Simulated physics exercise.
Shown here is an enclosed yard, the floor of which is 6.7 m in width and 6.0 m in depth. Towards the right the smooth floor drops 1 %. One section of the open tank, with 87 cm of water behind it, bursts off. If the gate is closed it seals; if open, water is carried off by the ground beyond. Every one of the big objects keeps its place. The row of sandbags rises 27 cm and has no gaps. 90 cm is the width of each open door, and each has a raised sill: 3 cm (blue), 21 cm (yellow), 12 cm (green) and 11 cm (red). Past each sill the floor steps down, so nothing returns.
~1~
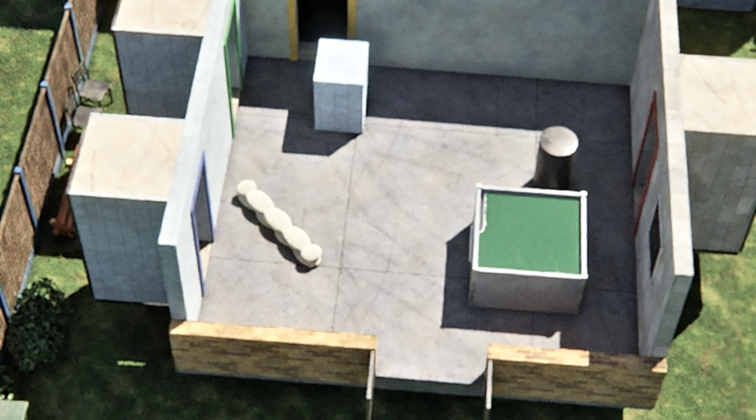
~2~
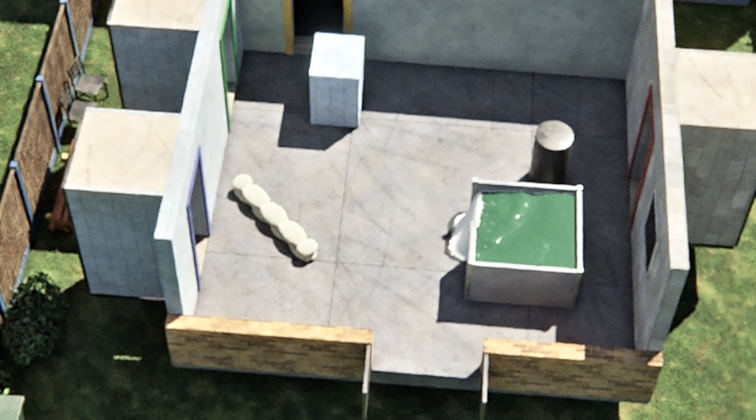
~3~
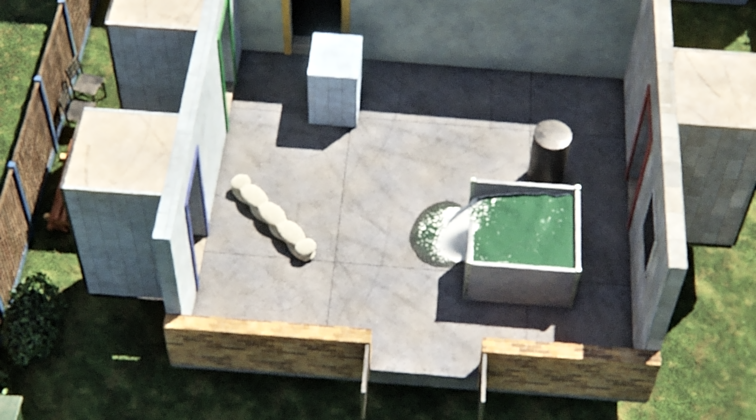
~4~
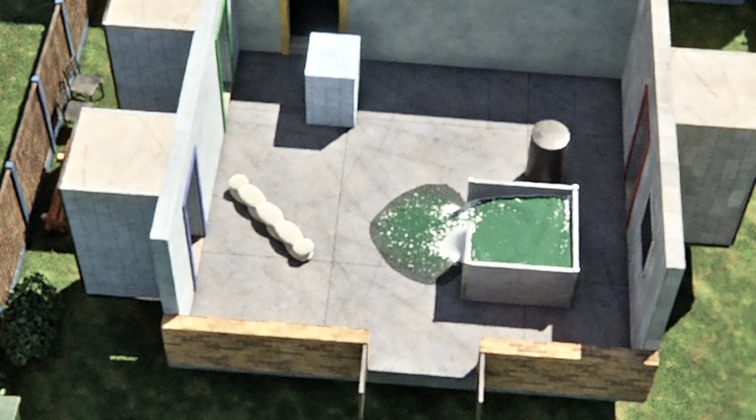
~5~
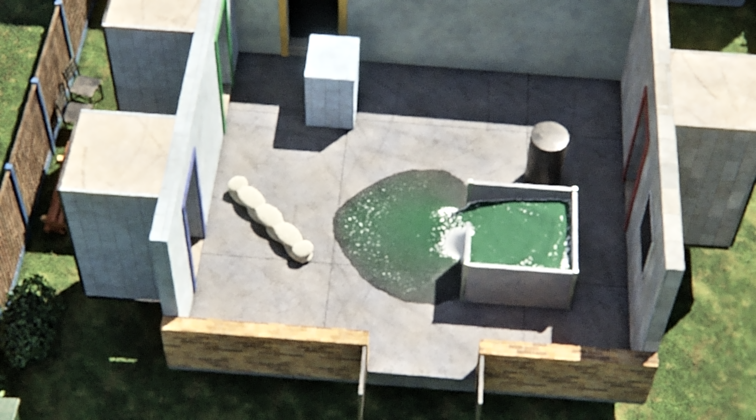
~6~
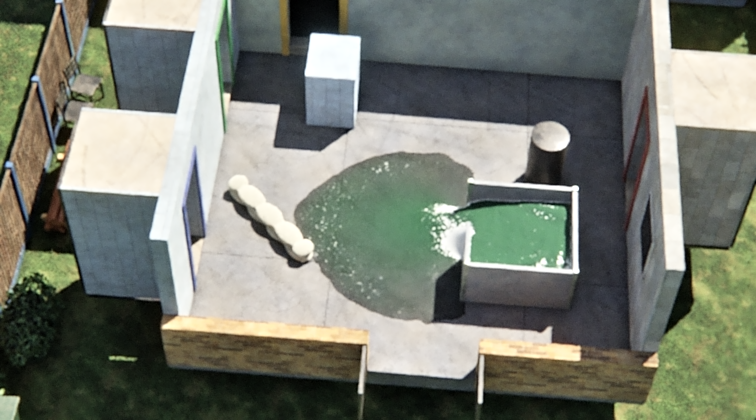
Green water bursts from the left side of a pale open tank at the right of a walled, grey-paved yard, seen from high above with grass outside. A white block stands at the back, a metal cylinder behind the tank, and a slanting row of cream sandbags at left. The water fans leftward with white froth, reaching the sandbags' near end as the tank's level drops, while the camera shifts very slightly.
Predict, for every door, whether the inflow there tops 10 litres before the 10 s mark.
Prediction: At the blue door it tops 10 litres; at the yellow door it falls short of 10 litres; at the green door it tops 10 litres; at the red door it falls short of 10 litres.
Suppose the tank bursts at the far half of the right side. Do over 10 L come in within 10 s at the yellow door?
Yellow: Falls short.
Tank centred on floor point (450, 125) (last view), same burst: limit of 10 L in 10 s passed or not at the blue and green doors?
Measured against the limit, the blue door stays within it and the green door goes beyond it.
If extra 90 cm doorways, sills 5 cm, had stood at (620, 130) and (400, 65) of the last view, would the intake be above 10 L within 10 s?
Per doorway, in order: Sufficient / sufficient.
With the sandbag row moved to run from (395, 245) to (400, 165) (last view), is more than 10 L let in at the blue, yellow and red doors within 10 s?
Note - blue: Limit exceeded; yellow: Limit held; red: Limit held.
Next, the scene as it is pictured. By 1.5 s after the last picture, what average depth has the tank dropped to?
It averages close to 41 centimetres.
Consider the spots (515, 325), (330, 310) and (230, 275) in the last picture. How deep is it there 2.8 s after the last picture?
0, 2, 7 cm.
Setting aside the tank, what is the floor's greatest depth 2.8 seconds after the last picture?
Peak depth: Approx. 26 cm.
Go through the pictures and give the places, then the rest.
Still water, 87 cm deep, in the open tank at (530, 234), in the first picture.
The front is at (467, 215), 0.5 m from the gap at (473, 227); 0.2 m2 of floor is under water; 87 cm left at the back of the open tank, in the second picture.
The front is at (414, 241), 0.9 m from the gap at (471, 227); 0.8 m2 of floor is under water; 87 cm left at the back of the open tank, in the third picture.
The front is at (375, 226), 1.5 m from the gap at (469, 228); 1.9 m2 of floor is under water; 80 cm left at the back of the open tank, in the fourth picture.
Water pours out at (468, 229) and has run 2.1 m, to (337, 221); typically 5 cm deep outside, 74 cm at the open tank's back, in the fifth picture.
Water pours out at (468, 229) and has run 2.7 m, to (301, 212); typically 4 cm deep outside, 74 cm at the open tank's back, in the sixth picture.
Then, 0.7 s after the last picture water covers 35 % of the floor and is deepest (37 cm) near (458, 237); blue door not reached, yellow door not reached, green door not reached, red door not reached.
Then, 1.5 s after the last picture water covers 40 % of the floor and is deepest (36 cm) near (236, 131); blue door not reached, yellow door not reached, green door 23 cm at the sill, 6 L in, red door not reached.
Then, 2.8 s after the last picture water covers 55 % of the floor and is deepest (26 cm) near (240, 52); blue door 8 cm at the sill, 7 L in, yellow door 13 cm at the sill, 0 L in, green door 15 cm at the sill, 46 L in, red door not reached.
Then, 5.3 s after the last picture water covers 75 % of the floor and is deepest (14 cm) near (308, 88); blue door 7 cm at the sill, 29 L in, yellow door 12 cm at the sill, 0 L in, green door 11 cm at the sill, 53 L in, red door not reached.
Then, 9.3 s after the last picture water covers 95 % of the floor and is deepest (12 cm) near (621, 377); blue door 5 cm at the sill, 62 L in, yellow door 6 cm at the sill, 0 L in, green door 6 cm at the sill, 54 L in, red door 5 cm at the sill, 0 L in.
